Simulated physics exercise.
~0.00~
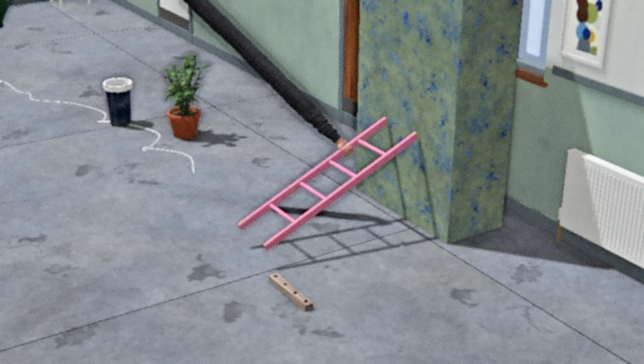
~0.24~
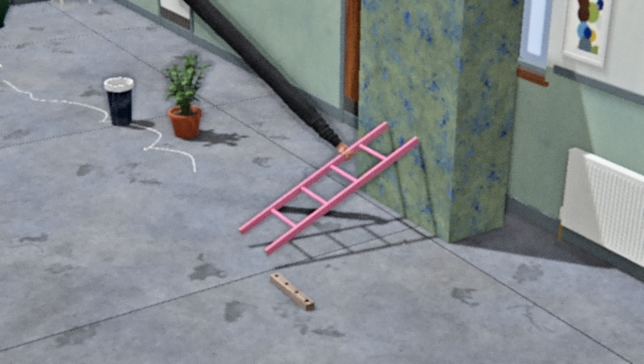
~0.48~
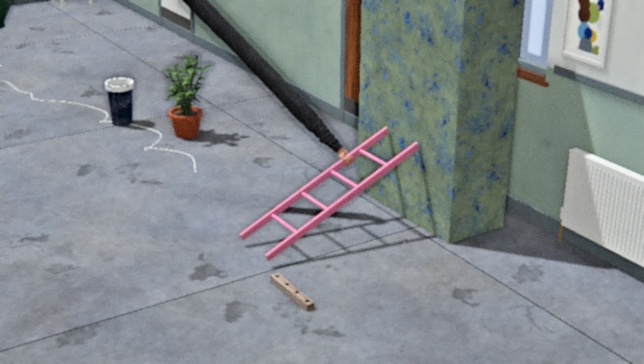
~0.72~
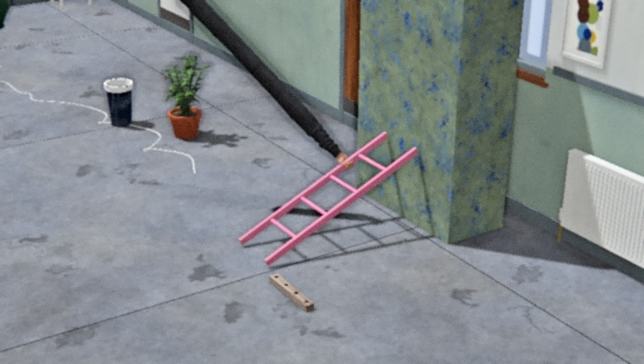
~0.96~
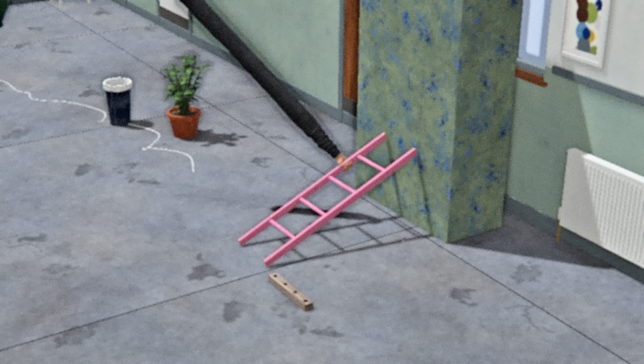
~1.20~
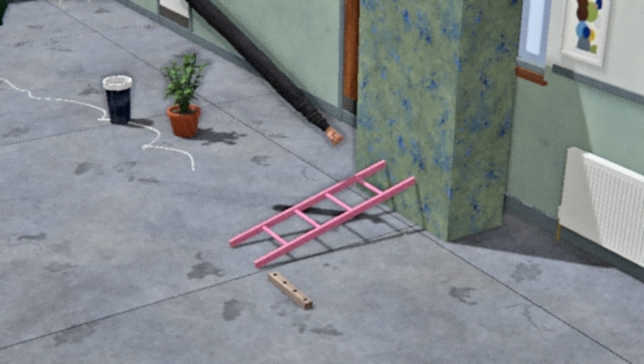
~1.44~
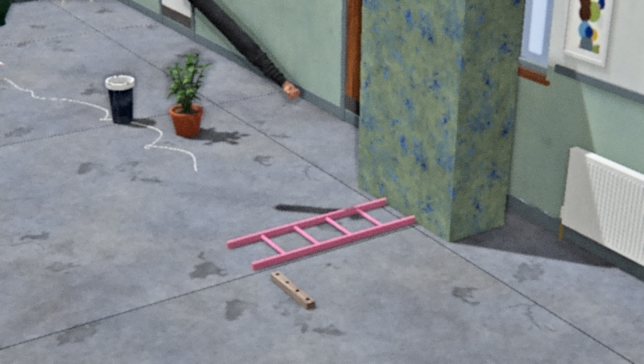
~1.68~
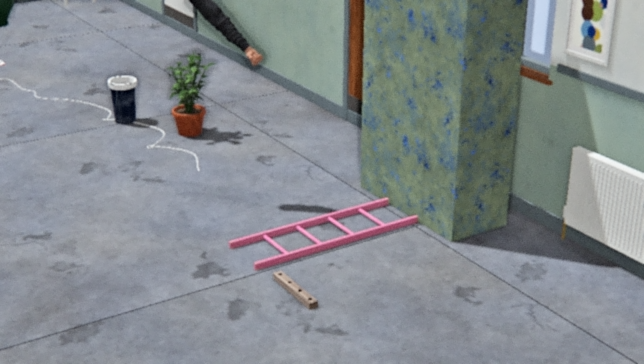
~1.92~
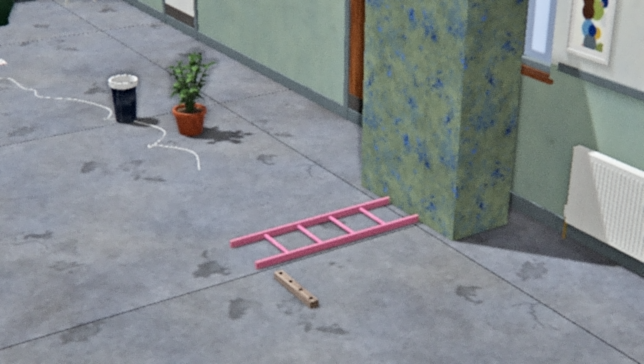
In a grey-floored room, a hand releases a leaning pink ladder, which slides down flat.
